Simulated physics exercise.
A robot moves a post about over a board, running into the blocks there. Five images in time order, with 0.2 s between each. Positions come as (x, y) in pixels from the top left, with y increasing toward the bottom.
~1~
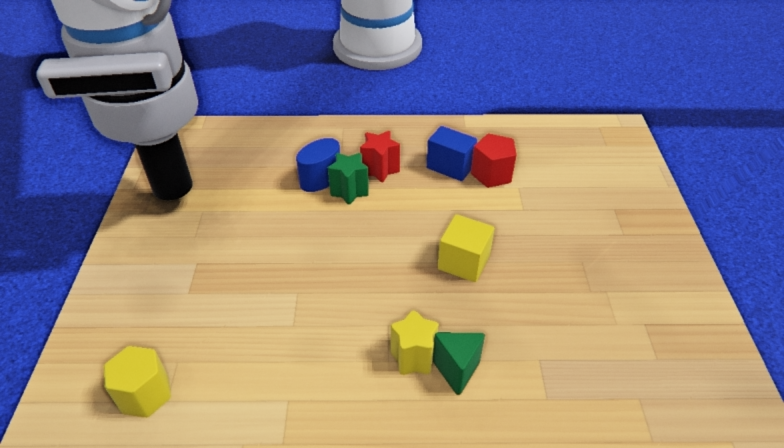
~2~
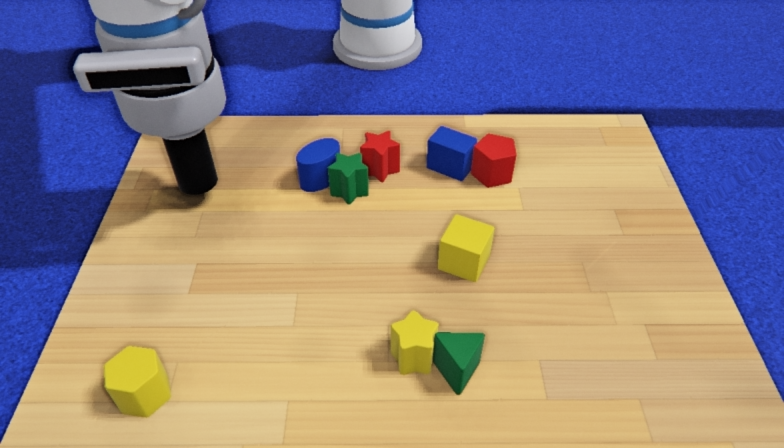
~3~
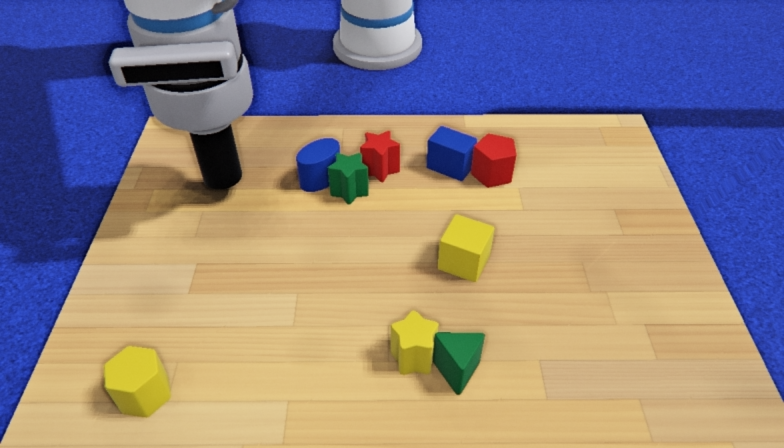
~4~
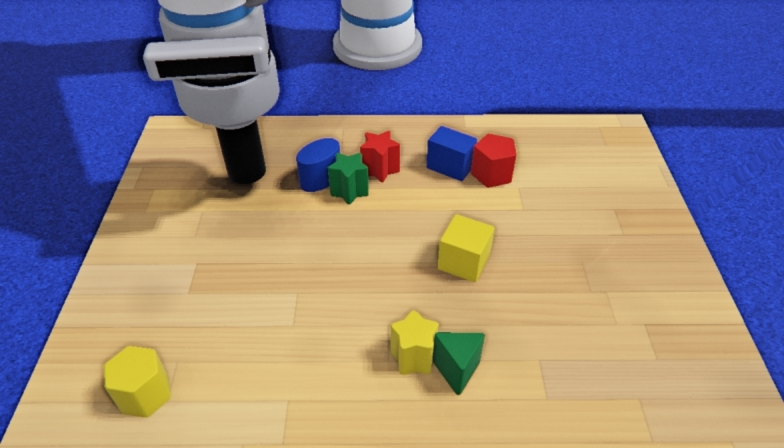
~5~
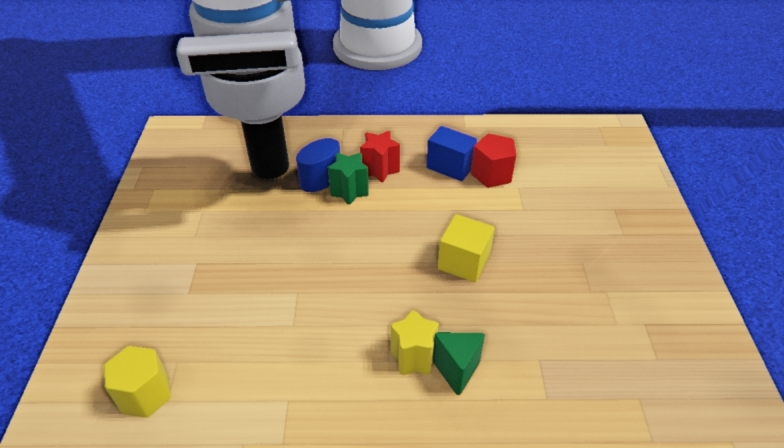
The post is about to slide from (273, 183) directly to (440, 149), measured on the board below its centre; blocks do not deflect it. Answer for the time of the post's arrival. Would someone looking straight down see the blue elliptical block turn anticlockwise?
Yes, I think so.
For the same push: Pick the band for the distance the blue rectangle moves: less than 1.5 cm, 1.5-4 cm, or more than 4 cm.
The displacement of the blue rectangle is above 4 cm.
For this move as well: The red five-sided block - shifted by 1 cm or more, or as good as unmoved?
It gets moved.
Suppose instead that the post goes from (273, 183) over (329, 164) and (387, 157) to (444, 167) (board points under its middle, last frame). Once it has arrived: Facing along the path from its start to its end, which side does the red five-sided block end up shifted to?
Facing from start to end, it will go to the right.
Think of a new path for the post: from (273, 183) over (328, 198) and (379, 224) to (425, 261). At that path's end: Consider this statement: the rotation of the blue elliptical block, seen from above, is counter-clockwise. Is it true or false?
True
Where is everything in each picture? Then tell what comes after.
In the first picture, post tip at (173, 188); block tops, blue elliptical block at (318, 150); green star at (348, 163); red star at (379, 141); blue rectangle at (453, 139); red five-sided block at (497, 146).
In the second picture, post at (198, 182); blocks unchanged.
In the third picture, post at (223, 177); blocks unchanged.
In the fourth picture, post at (247, 172); blocks unchanged.
In the fifth picture, post at (270, 167); blue elliptical block at (318, 150); green star at (348, 163); red star at (379, 141); blue rectangle at (453, 139); red five-sided block at (497, 146).
On the path given first. One third of the way, post at (330, 156); blue elliptical block at (367, 139); green star at (362, 164), turned 55° clockwise; red star at (400, 140).
Two thirds of the way, post at (387, 145); blue elliptical block at (420, 123), turned 35° anticlockwise; green star at (362, 164), turned 60° clockwise; red star at (445, 137), turned 20° clockwise; blue rectangle at (482, 138); red five-sided block at (522, 150).
At the end, post at (441, 134); blue elliptical block at (465, 108), turned 70° anticlockwise; green star at (362, 164), turned 60° clockwise; red star at (472, 132), turned 85° clockwise; blue rectangle at (510, 146); red five-sided block at (550, 159).
